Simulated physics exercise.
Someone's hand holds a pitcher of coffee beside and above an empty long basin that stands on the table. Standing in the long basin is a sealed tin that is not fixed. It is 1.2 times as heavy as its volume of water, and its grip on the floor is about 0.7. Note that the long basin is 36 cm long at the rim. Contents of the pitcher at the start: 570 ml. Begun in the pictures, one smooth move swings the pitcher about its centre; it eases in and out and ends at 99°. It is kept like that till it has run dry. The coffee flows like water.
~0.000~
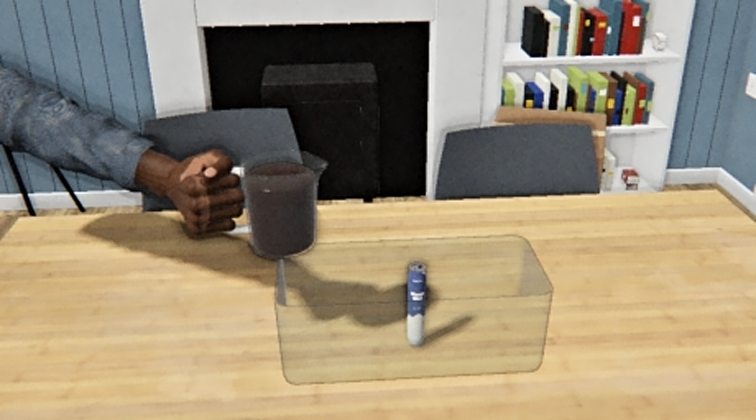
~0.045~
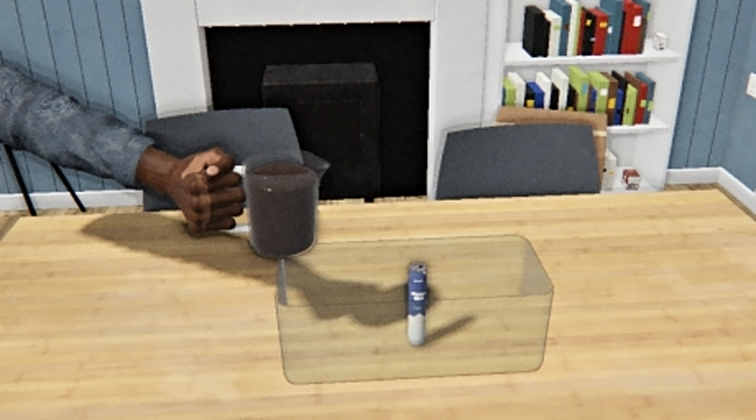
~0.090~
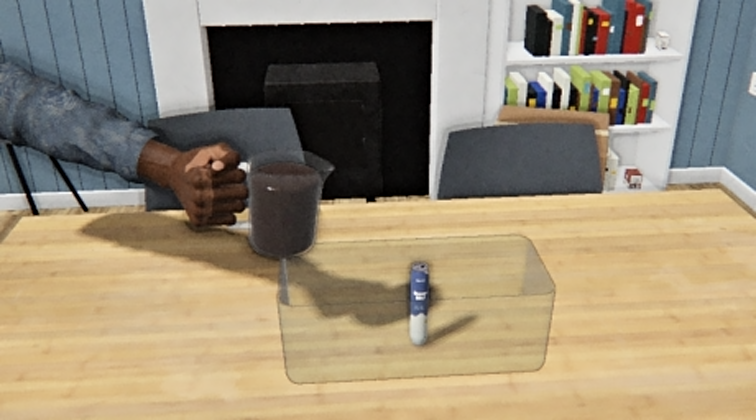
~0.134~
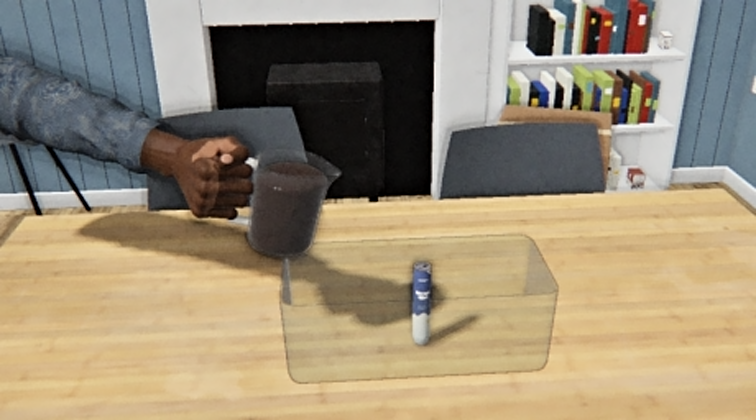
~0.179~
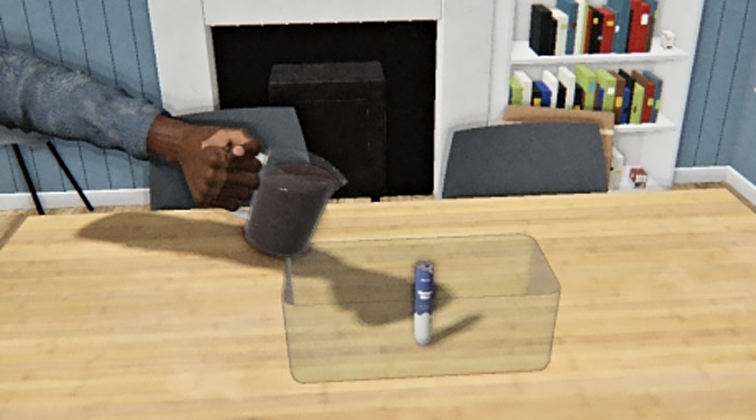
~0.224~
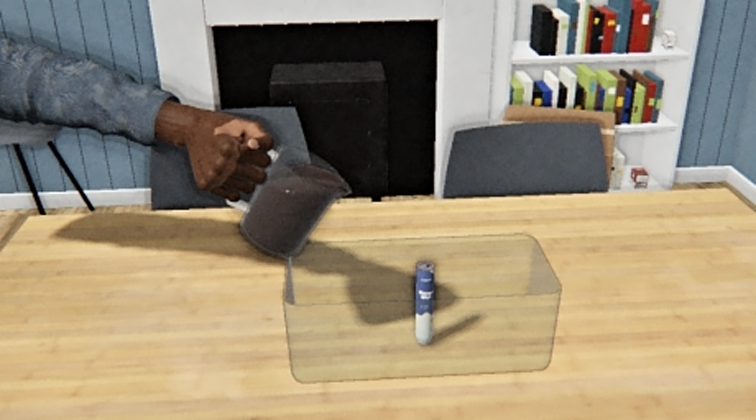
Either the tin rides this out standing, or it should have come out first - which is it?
It never tumbles.
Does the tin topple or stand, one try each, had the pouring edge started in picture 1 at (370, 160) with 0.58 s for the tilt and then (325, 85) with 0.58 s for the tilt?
Run one: It tumbles. Run two: It tumbles.
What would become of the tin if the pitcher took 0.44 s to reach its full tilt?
Outcome - the tin stays erect.
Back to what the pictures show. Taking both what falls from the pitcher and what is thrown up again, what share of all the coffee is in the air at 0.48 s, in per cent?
Some 20 per cent, I reckon.
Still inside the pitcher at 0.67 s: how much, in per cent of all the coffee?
Remaining share: Approx. 20 %.
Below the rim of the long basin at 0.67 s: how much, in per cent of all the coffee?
Roughly 66 %.
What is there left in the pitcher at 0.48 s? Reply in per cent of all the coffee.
I'd put it near 62 percent.
Then, 0.48 s in, the tilt is 92° and 61 per cent is still to pour; the tin stands where it began.
Then, 0.67 s in, the tilt is 99° and 21 per cent is still to pour; the tin stands where it began.
Then, 0.87 s in, the tilt is 99° and 6 per cent is still to pour; the tin stands where it began.
Then, 1.08 s in, the tilt is 99° and 1 per cent is still to pour; the tin stands where it began.
Finally, the tin stands where it began.
